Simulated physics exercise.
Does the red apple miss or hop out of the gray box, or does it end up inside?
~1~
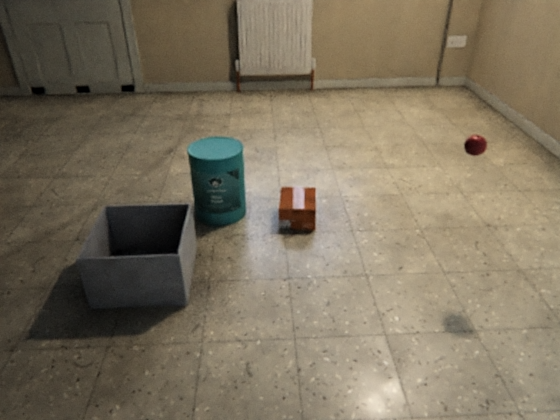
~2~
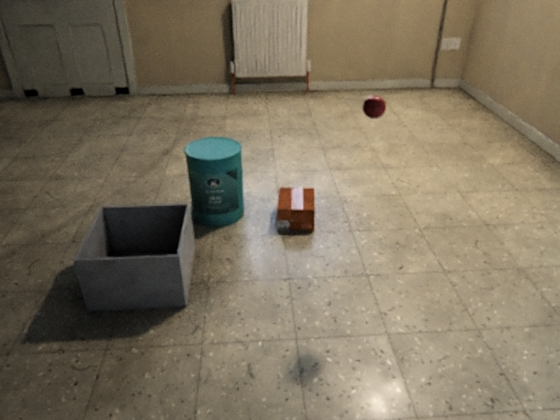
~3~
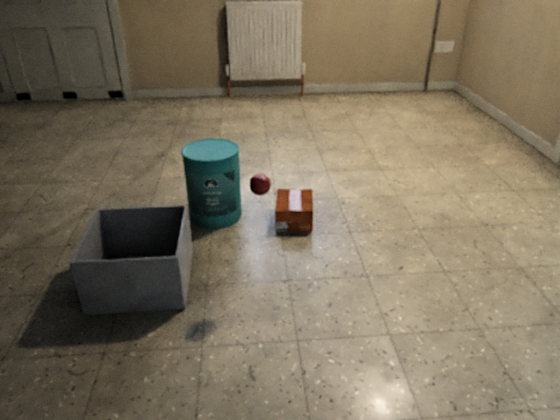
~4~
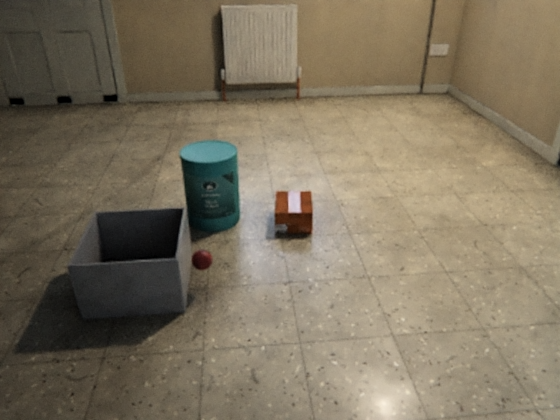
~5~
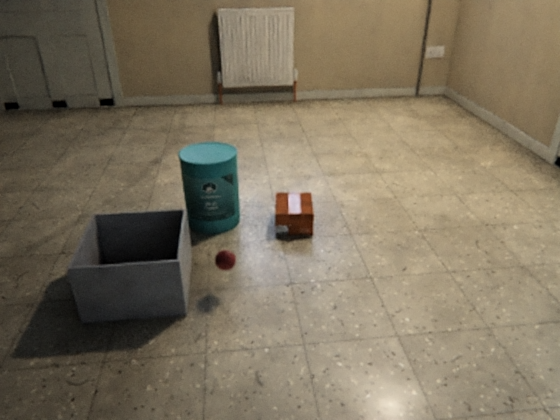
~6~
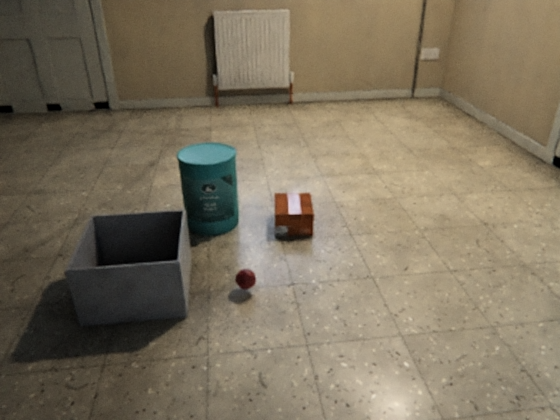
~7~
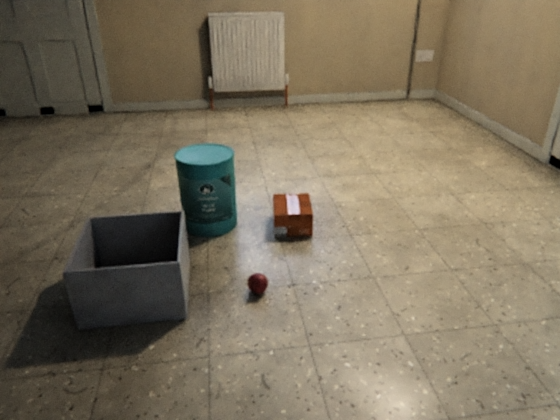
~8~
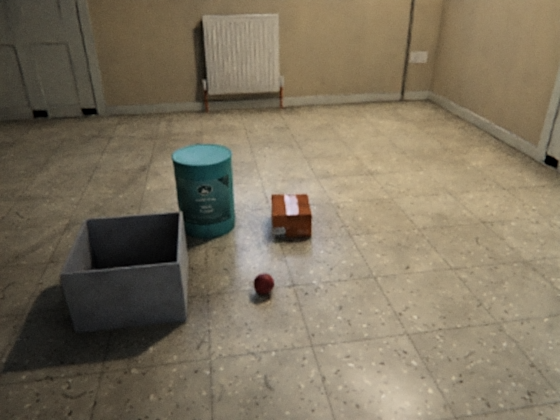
The red apple does not stay in the box. It ends up on the floor to the right of it.
A red apple flies left, drops beside the gray box, and ends up on the floor.
